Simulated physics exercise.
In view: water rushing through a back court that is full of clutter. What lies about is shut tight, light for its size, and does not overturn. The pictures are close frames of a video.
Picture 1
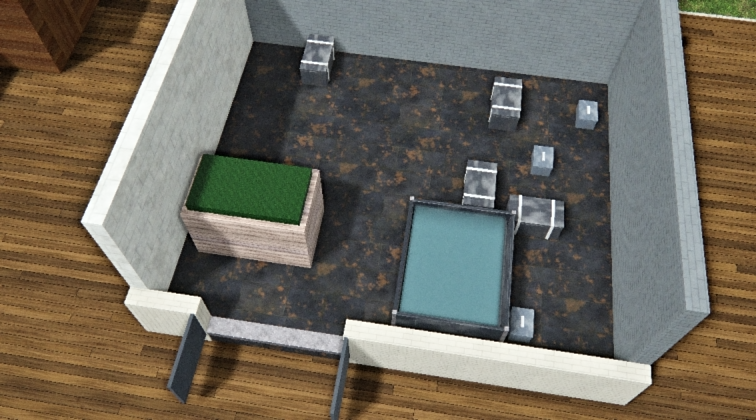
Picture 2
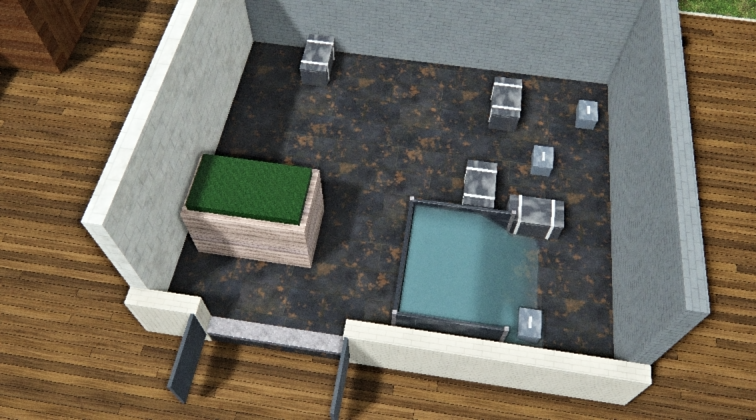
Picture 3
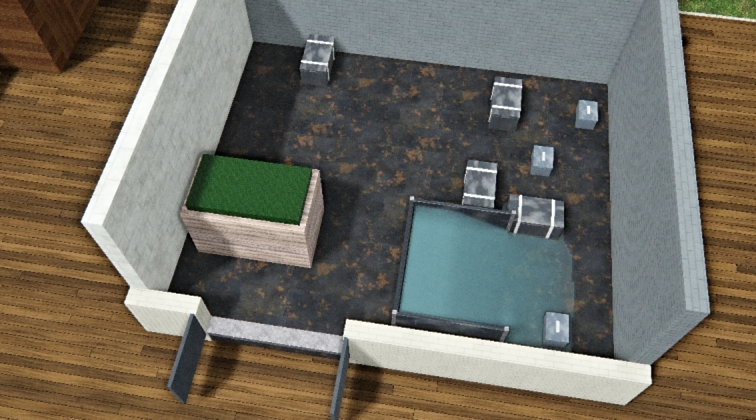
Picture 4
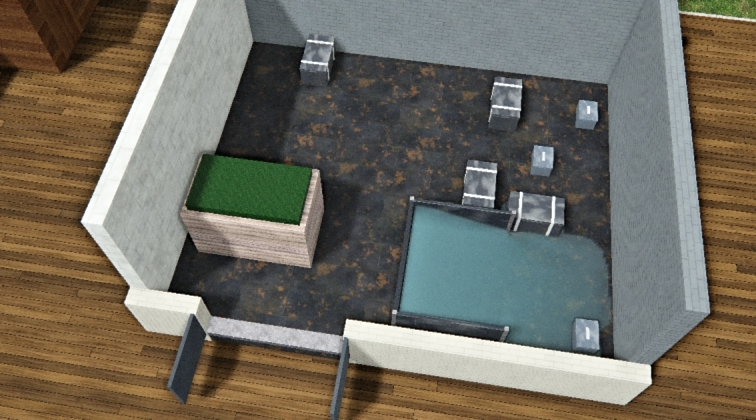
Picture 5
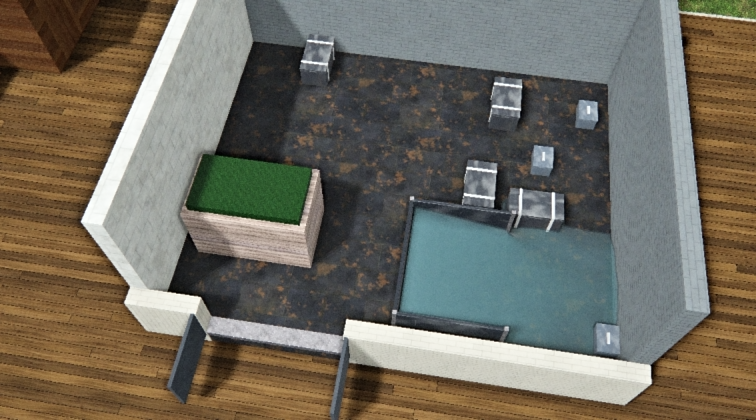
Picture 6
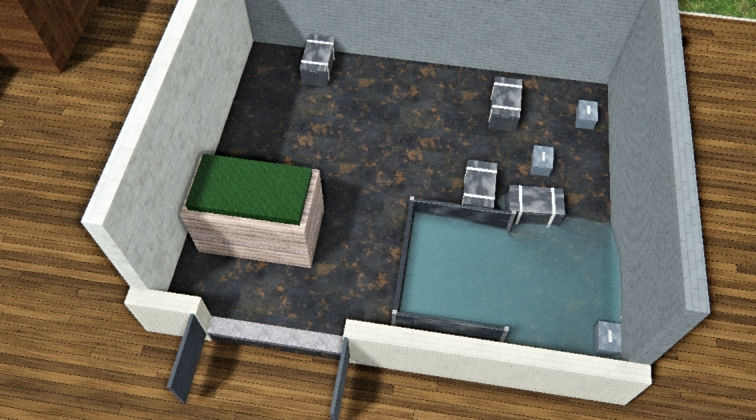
The clip opens on a walled court scattered with grey boxes, a green-topped block at left and a framed pool of water at lower right. The pool's right side opens and water spreads rightward to the wall, carrying a small box along, while a larger box nearby shifts only slightly.
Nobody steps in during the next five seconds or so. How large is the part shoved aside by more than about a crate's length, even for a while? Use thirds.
That comes to two thirds or more.
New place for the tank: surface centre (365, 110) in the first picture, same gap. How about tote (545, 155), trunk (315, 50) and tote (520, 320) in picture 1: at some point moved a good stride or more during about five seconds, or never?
One after the other: That far or more, less than that, pushed that far.
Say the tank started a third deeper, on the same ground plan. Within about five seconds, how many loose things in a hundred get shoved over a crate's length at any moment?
I make it 90 per cent.
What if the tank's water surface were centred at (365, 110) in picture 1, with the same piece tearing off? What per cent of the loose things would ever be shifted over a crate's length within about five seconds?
Close to 90 %.
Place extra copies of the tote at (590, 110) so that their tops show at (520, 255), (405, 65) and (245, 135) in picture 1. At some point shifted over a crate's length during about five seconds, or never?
In that order: Moved that far, yes, less than that.
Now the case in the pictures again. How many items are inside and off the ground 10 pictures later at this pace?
That makes 1.
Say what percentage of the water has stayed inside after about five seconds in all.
Close to 100 %.
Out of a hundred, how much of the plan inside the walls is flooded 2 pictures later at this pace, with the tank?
I make it 20 per cent.
A moment on, 1 of 7 are well off their spots; 1 afloat.
Next, 1 of 7 are well off their spots; 1 afloat.
Later, 5 of 7 are well off their spots; 4 afloat.
In the end, 5 of 7 are well off their spots, and 5 have been at some point; 2 afloat.
